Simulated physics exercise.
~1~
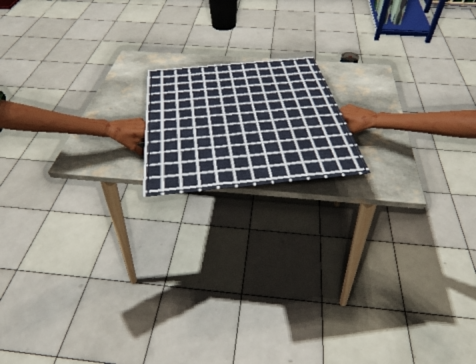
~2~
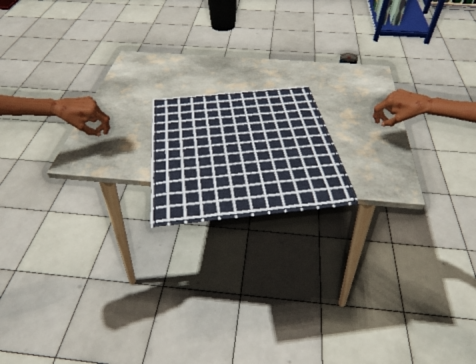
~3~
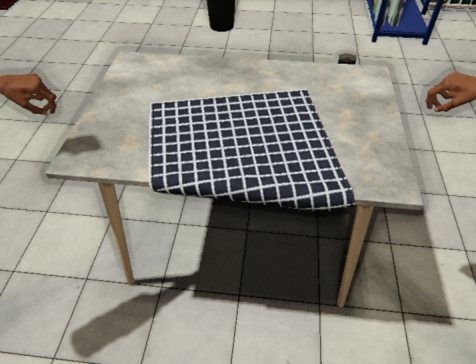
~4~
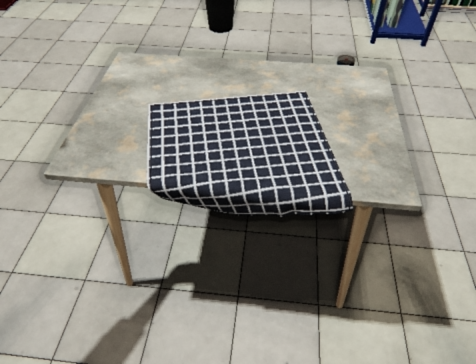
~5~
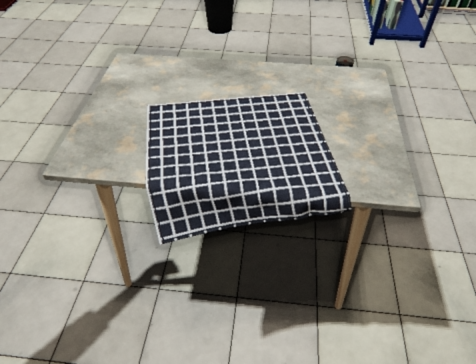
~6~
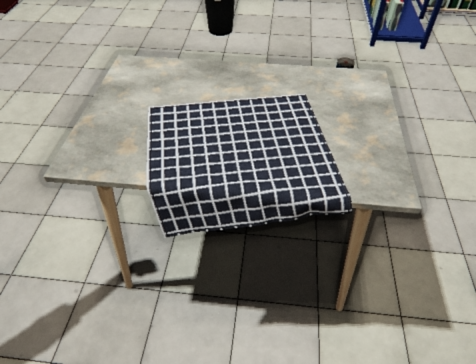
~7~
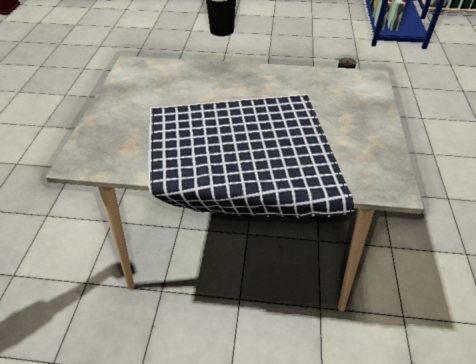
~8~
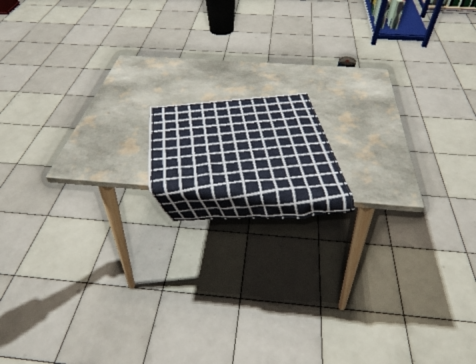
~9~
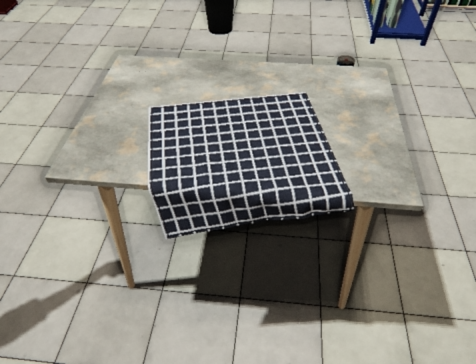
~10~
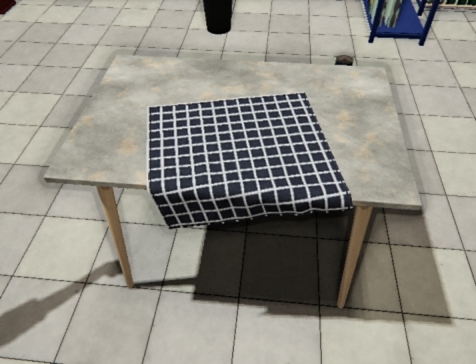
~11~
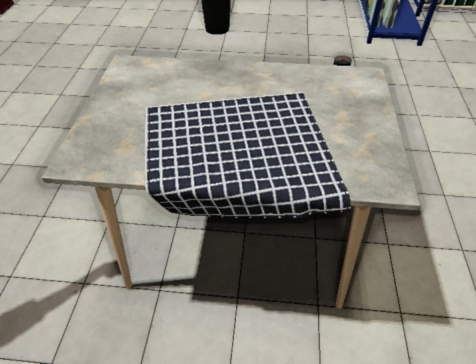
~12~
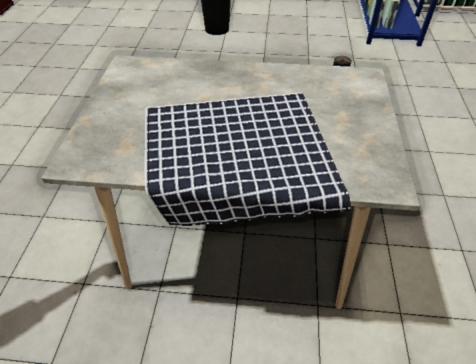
In a white-tiled shop, two hands let go of a dark blue and white checked tea towel above a grey table, and it settled partly over the near edge, its overhanging part swaying a little while the rest stayed on top.
